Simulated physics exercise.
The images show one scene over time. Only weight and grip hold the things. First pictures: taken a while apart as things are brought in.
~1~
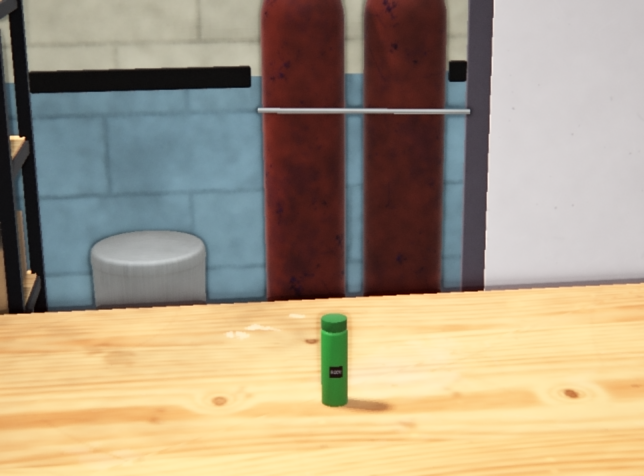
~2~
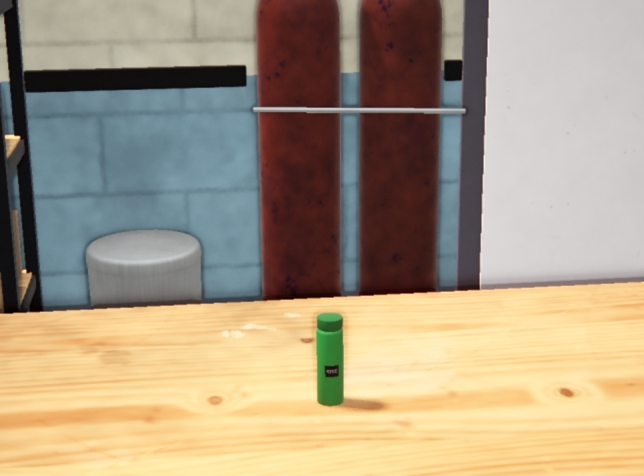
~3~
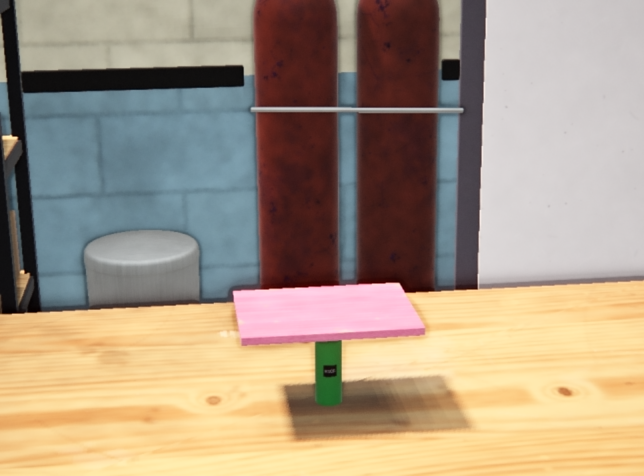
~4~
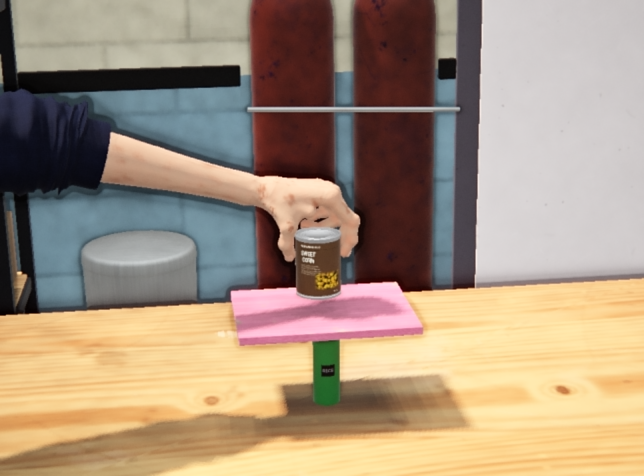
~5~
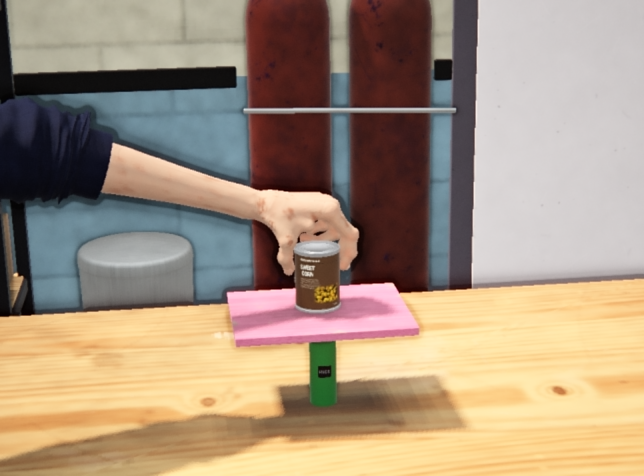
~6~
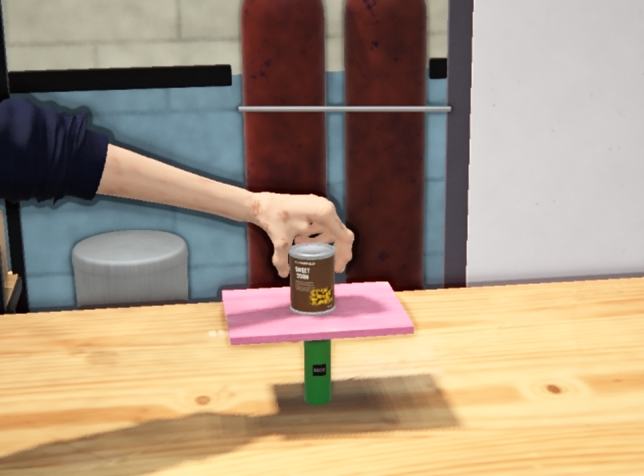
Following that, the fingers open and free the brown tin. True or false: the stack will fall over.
False.
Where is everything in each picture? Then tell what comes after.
The last thing is not in view yet, in the first frame.
The last thing is not in view yet, in the second frame.
The last thing is not in view yet; pink board (325, 312), in the third frame.
Still above its spot; brown tin (318, 263); pink board (323, 312), in the fourth frame.
Still above its spot; brown tin (317, 276); pink board (319, 313), in the fifth frame.
Set down, still held; brown tin (312, 279); pink board (314, 311), in the sixth frame.
Then, 0.40 s later than the last frame, all is still.
Then, 1.00 s later than the last frame, brown tin resting near (312, 279).
When it is over, all 3 as before. End places, in pixels of the last picture, brown tin near (312, 279). The stack stays up.
